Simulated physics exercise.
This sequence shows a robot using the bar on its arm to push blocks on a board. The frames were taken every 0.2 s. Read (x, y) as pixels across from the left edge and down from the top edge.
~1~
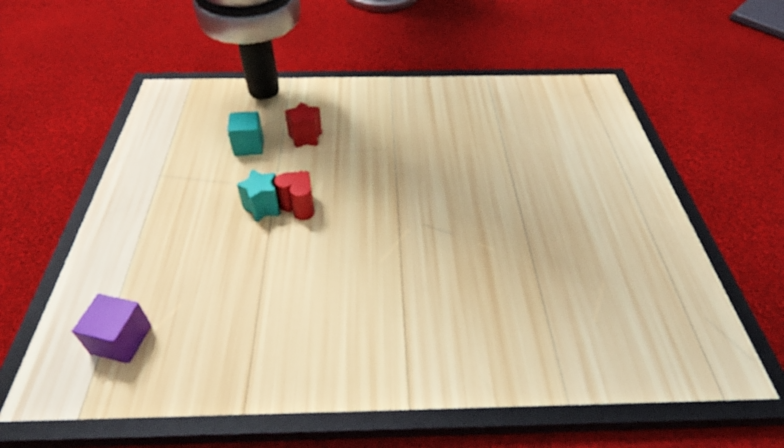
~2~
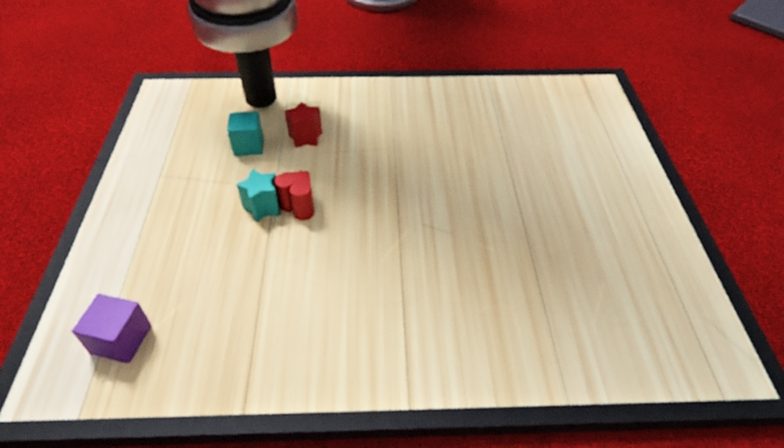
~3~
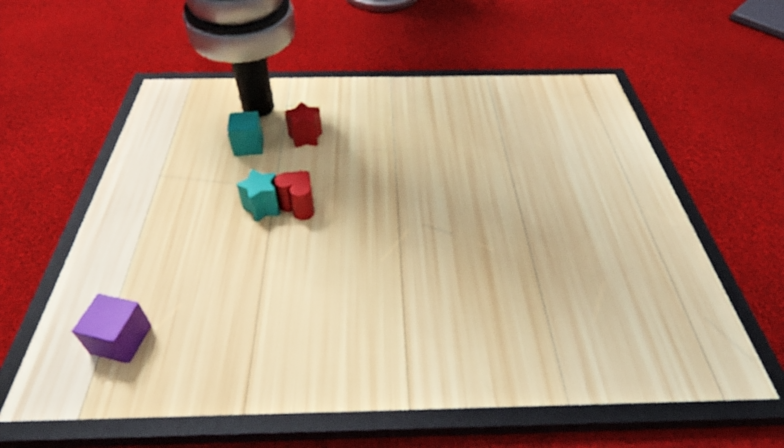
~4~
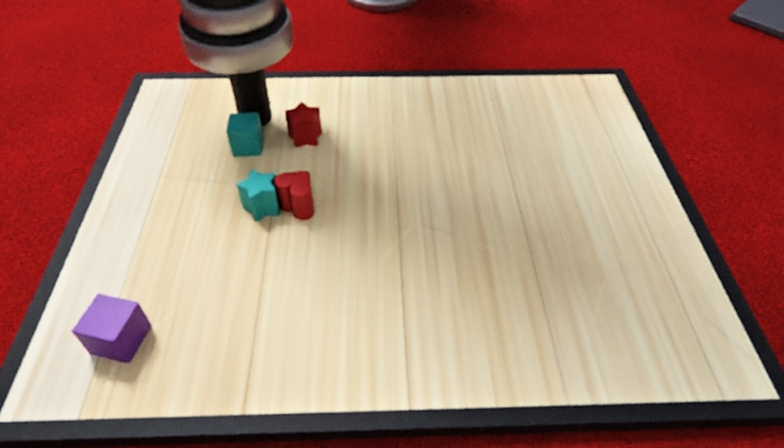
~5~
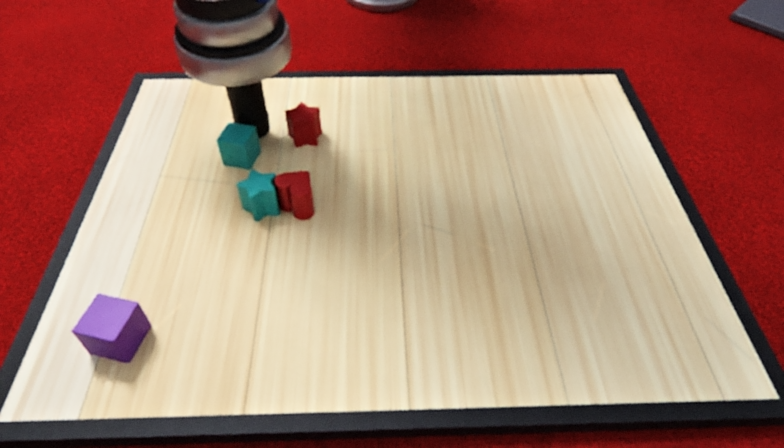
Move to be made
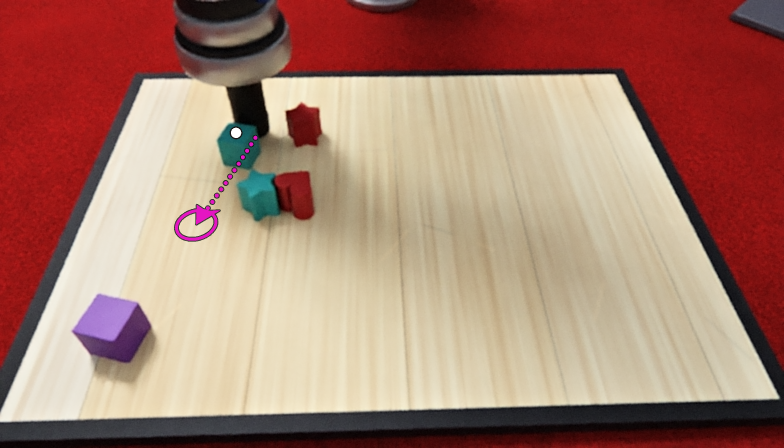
On a pale wooden board with a dark edge, a robot arm's black bar moved toward the viewer between a turquoise cube and a red star, then nudged the cube slightly forward and left.
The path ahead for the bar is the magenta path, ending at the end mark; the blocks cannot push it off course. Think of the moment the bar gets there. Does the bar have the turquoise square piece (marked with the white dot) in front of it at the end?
Final answer: Yes.
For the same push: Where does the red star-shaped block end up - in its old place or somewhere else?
The push misses it.
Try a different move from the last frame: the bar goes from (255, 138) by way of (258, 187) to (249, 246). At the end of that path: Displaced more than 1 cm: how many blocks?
I predict two.
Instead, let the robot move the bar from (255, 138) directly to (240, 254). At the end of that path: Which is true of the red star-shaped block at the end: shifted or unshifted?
That block stays in place.
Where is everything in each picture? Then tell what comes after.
In the first frame, tip of the bar at (264, 91), middles of tops, turquoise square piece at (243, 121), turquoise star-shaped block at (258, 182), red star-shaped block at (302, 112).
In the second frame, bar at (261, 99), nothing pushed.
In the third frame, bar at (259, 108), nothing pushed.
In the fourth frame, bar at (256, 119), nothing pushed.
In the fifth frame, bar at (254, 130), turquoise square piece at (236, 133), turquoise star-shaped block at (258, 182), red star-shaped block at (302, 112).
The line goes straight from (255, 138) to (196, 225); the dot is on the turquoise square piece.
On the path given first. One third of the way, bar at (236, 157); turquoise square piece at (215, 162).
Two thirds of the way, bar at (216, 186); turquoise square piece at (192, 193).
At the end, bar at (193, 217); turquoise square piece at (167, 227); turquoise star-shaped block unmoved; red star-shaped block unmoved.
